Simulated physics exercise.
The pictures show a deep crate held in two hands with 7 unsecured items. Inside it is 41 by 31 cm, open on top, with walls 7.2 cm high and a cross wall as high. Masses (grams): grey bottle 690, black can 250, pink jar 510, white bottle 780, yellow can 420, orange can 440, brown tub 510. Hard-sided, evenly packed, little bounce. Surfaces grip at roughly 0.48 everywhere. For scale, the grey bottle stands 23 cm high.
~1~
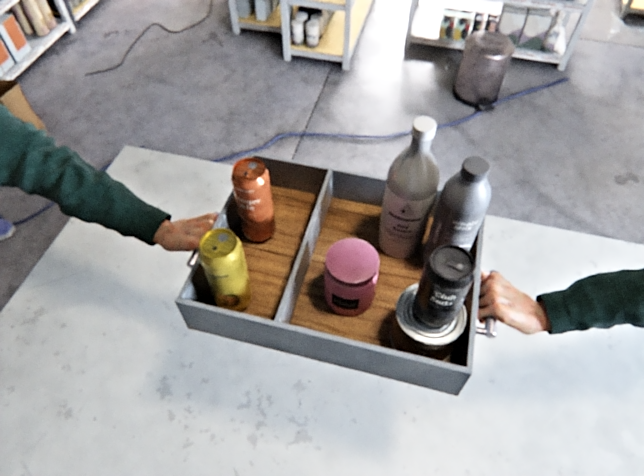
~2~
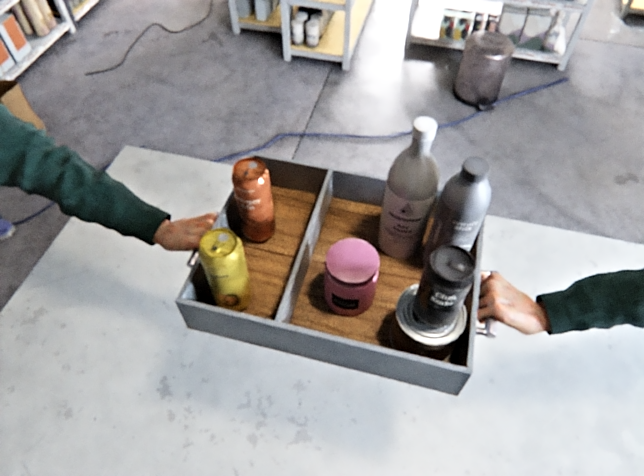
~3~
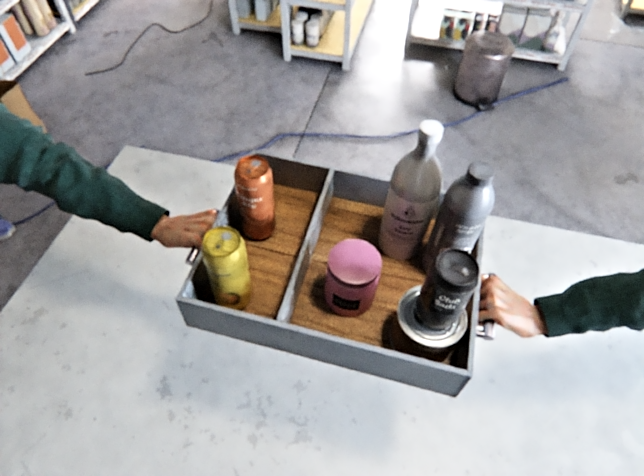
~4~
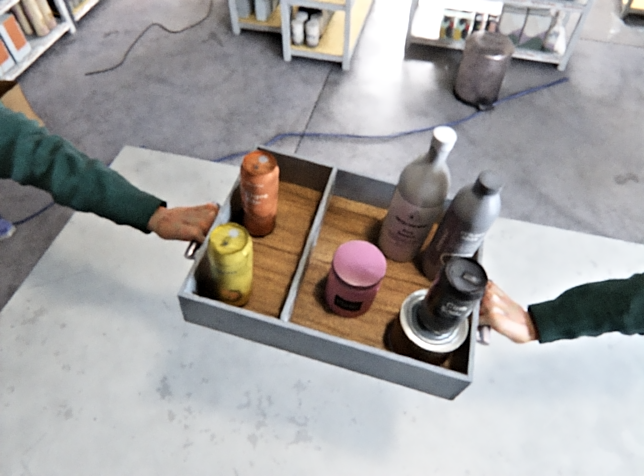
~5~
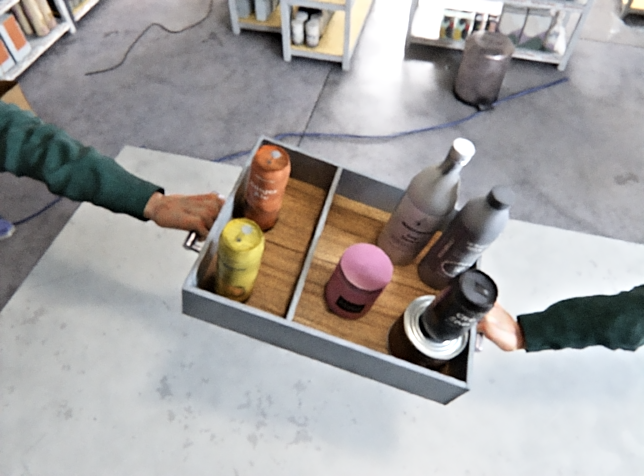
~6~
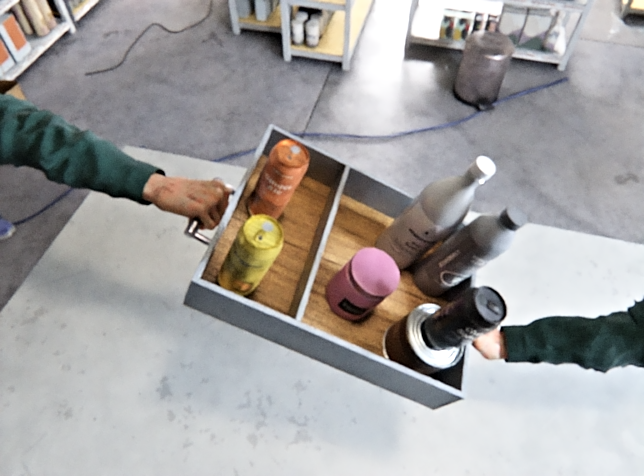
Two hands hold a grey crate of bottles, cans and jars level, then tilt it rightward.
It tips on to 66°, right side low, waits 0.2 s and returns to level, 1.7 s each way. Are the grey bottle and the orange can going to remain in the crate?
The grey bottle gets tipped out, the orange can is still inside.
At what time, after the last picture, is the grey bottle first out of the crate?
Near 0.5 s.
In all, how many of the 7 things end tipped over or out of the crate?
In all, 5.
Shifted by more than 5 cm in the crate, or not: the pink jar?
The pink jar leaves its spot.
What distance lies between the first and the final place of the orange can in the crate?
Some 7 cm.
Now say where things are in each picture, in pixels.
In the first picture, crate level; grey bottle (457, 220); orange can (255, 203).
In the second picture, crate level; white bottle (411, 191); yellow can (227, 273).
In the third picture, crate at 2°, right side down; brown tub (426, 327); black can (446, 292).
In the fourth picture, crate at 7°, right side down; pink jar (354, 280); white bottle (419, 197).
In the fifth picture, crate at 13°, right side down; yellow can (238, 264); brown tub (426, 336).
In the sixth picture, crate at 22°, right side down; grey bottle (468, 251); orange can (276, 185).
Then, 0.70 s later than the last frame, crate at 62°, right side down; grey bottle, black can and white bottle now out of the crate; orange can rocked 41° off its seat near (366, 207); yellow can on its side.
Then, 1.90 s later than the last frame, crate at 44°, right side down; yellow can now out of the crate; orange can rocked 41° off its seat near (341, 199); pink jar 15 cm from its spot.
When it is over, out of the crate, grey bottle, black can, white bottle and yellow can; lying over in the crate, orange can; not toppled but over 5 cm from the start, pink jar; the last one within 5 cm of the start. In the last view, grey bottle near (520, 376), orange can near (293, 206).
